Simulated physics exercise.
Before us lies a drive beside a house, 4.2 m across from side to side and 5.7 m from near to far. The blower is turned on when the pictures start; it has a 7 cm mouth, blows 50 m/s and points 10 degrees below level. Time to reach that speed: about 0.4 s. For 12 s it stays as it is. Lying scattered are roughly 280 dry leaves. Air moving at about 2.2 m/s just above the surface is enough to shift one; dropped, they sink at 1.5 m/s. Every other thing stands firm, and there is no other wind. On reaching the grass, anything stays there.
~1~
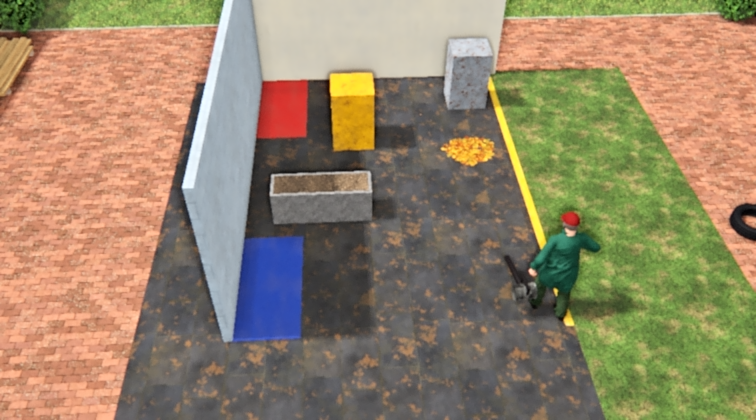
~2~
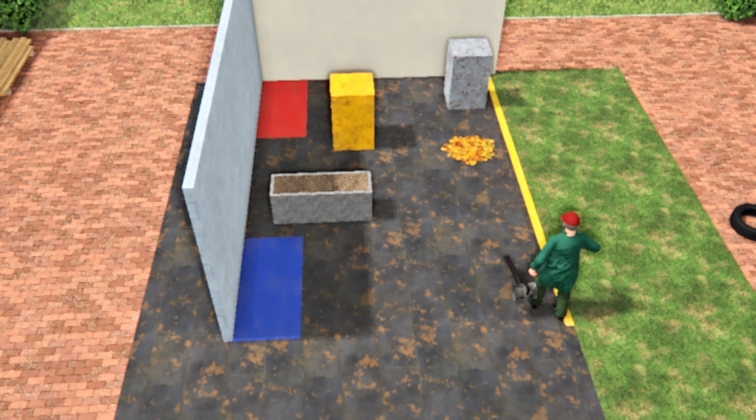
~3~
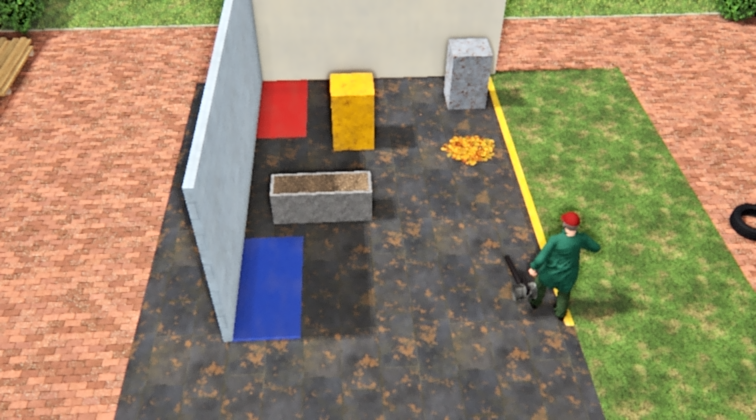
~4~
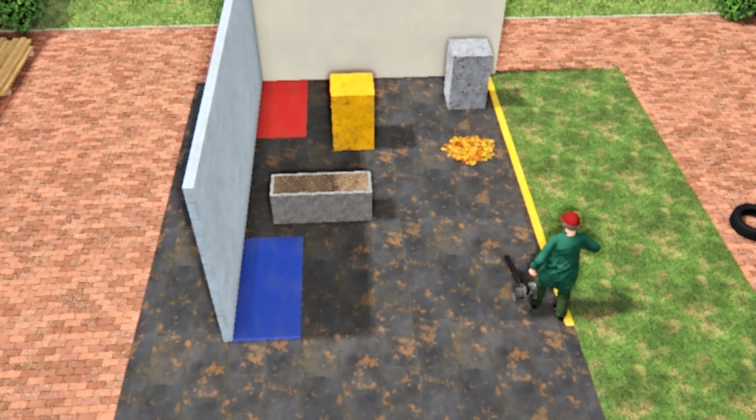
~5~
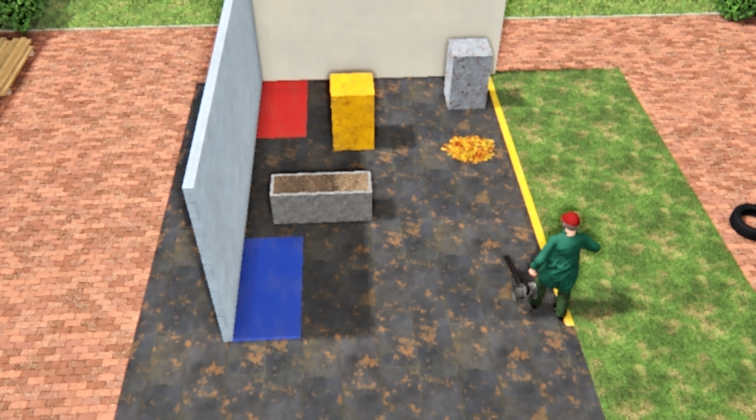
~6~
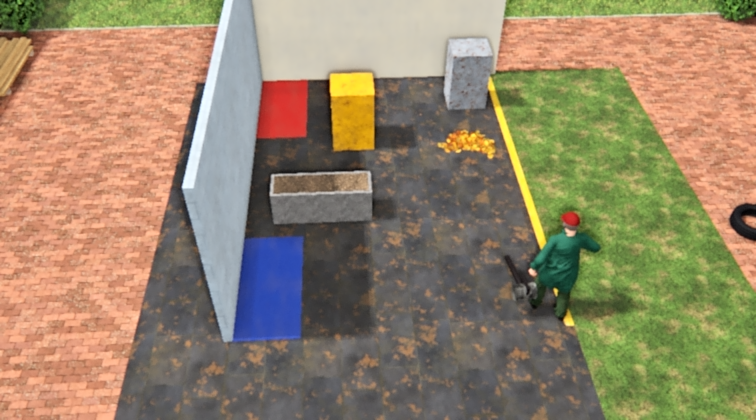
A dark, rust-speckled drive beside a house, bordered by brick paving and grass, is seen from high above by a still camera. A figure in green with a red cap holds a blower at the right by a yellow line, with orange leaves, a grey bin and a yellow bin beyond, and a stone trough between red and blue patches at left. The figure stays still while the leaf pile, at first unmoving, thins and shifts slightly away.
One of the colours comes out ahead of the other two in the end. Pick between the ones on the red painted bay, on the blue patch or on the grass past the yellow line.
The biggest group is at yellow.
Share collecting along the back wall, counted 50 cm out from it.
Estimate: Around 25 percent.
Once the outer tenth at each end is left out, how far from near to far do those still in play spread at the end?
Spread: Approx. 1.2 m.
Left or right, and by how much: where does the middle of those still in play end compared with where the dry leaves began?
Net drift goes to the right side, close to 0.8 m.
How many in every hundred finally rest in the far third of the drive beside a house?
30 %.
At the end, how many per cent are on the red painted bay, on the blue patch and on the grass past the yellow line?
I'd put it at around 4 % for red, 0 % for blue and 50 % for yellow.
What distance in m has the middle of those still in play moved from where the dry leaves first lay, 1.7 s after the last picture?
Displacement of centre: Approx. 1.2 m.
Then, 1.7 s after the last picture the count stands so, 0 % are on the red painted bay, 0 % on the blue patch and 20 % on the grass past the yellow line; the middle of those still in play is near (473, 108).
Then, 3.1 s after the last picture the count stands so, 0 % are on the red painted bay, 0 % on the blue patch and 29 % on the grass past the yellow line; the middle of those still in play is near (492, 101).
Then, 5.8 s after the last picture the count stands so, 1 % are on the red painted bay, 0 % on the blue patch and 42 % on the grass past the yellow line; the middle of those still in play is near (499, 100).
Then, 11.2 s after the last picture, at the end, 4 % are on the red painted bay, 0 % on the blue patch and 48 % on the grass past the yellow line; the middle of those still in play is near (499, 100).
